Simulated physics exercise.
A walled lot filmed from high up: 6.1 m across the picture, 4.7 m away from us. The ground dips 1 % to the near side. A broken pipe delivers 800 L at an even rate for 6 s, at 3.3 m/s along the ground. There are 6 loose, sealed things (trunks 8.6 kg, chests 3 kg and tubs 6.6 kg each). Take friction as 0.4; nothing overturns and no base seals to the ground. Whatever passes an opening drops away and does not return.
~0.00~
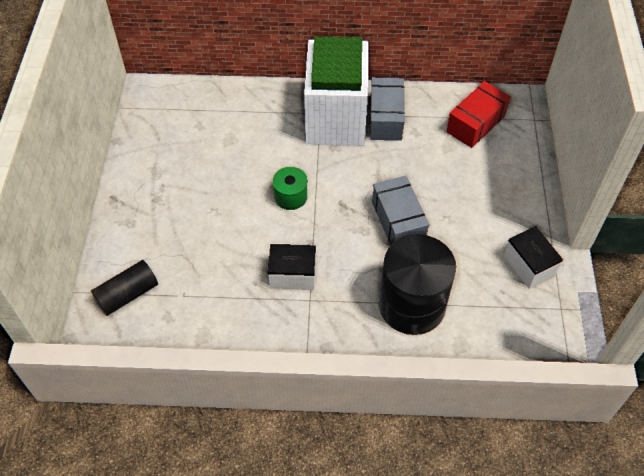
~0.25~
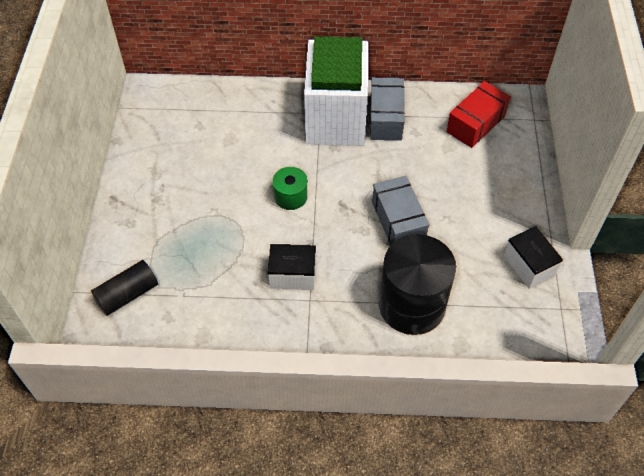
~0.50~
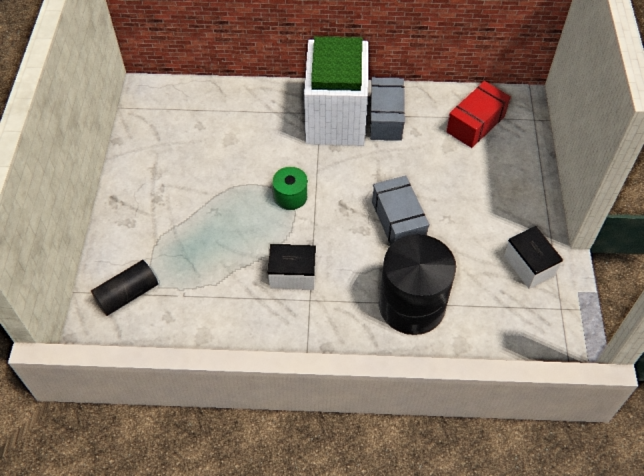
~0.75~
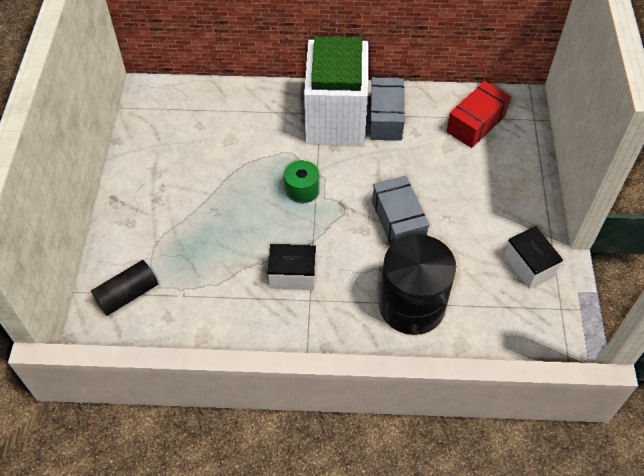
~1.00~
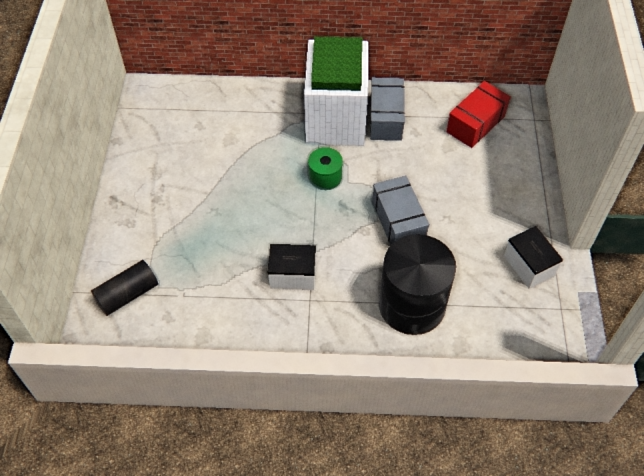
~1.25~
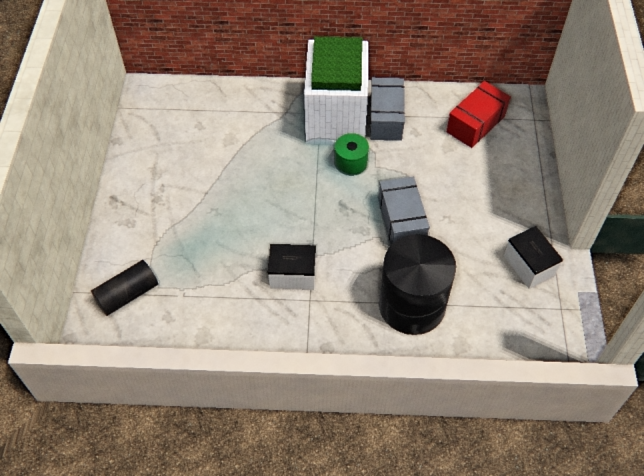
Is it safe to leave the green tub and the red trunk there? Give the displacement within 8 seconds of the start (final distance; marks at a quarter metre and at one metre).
The green tub travels far, the red trunk is nudged along.
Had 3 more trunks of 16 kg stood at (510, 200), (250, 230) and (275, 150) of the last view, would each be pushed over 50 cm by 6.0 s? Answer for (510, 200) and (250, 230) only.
In that order: More, more.
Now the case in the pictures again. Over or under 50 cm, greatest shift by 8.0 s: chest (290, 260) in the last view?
It is short of it.
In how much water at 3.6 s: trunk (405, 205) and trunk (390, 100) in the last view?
About 2 and 2 cm.
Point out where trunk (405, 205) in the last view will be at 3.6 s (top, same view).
Around (453, 214).
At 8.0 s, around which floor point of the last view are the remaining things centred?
Near (422, 224).
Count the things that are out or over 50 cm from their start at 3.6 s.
I count 3.
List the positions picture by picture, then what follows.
In the first picture, the green tub at (290, 180), on the bottom; the red trunk at (481, 104), on the bottom; 0.0 m2 under water; 0 of 6 have shifted.
In the second picture, the green tub at (290, 180) rests on the ground; the red trunk at (481, 104), on the bottom; 0.8 m2 under water; 0 of 6 have shifted.
In the third picture, the green tub at (290, 180) rests on the ground; the red trunk at (481, 104) rests on the ground; 1.7 m2 under water; 0 of 6 have shifted.
In the fourth picture, the green tub at (302, 174) rests on the ground, 18 cm from its start; the red trunk at (481, 104) rests on the ground; water covers 2.5 m2; 1 of 6 have shifted.
In the fifth picture, the green tub at (326, 161) rests on the ground, 55 cm from its start; the red trunk at (481, 104) rests on the ground; water covers 3.8 m2; 1 of 6 have shifted.
In the sixth picture, the green tub at (352, 146) rests on the ground, 97 cm from its start; the red trunk at (481, 104) rests on the ground; water covers 4.8 m2; 1 of 6 have shifted.
After 1.8 s the green tub is near (410, 141), 1.7 m from its start, afloat; the red trunk is near (481, 104), 0.0 m from its start, aground; 0 of 6 are out; 1 afloat.
After 3.6 s the green tub is near (549, 161), 3.3 m from its start, afloat; the red trunk is near (506, 86), 0.5 m from its start, afloat; 0 of 6 are out; 2 afloat.
After 5.6 s the green tub is near (505, 249), 2.8 m from its start, aground; the red trunk is near (526, 93), 0.6 m from its start, afloat; 0 of 6 are out; 2 afloat.
After 8.0 s the green tub is near (478, 280), 2.7 m from its start, aground; the red trunk is near (463, 77), 0.5 m from its start, afloat; 0 of 6 are out; 4 afloat.
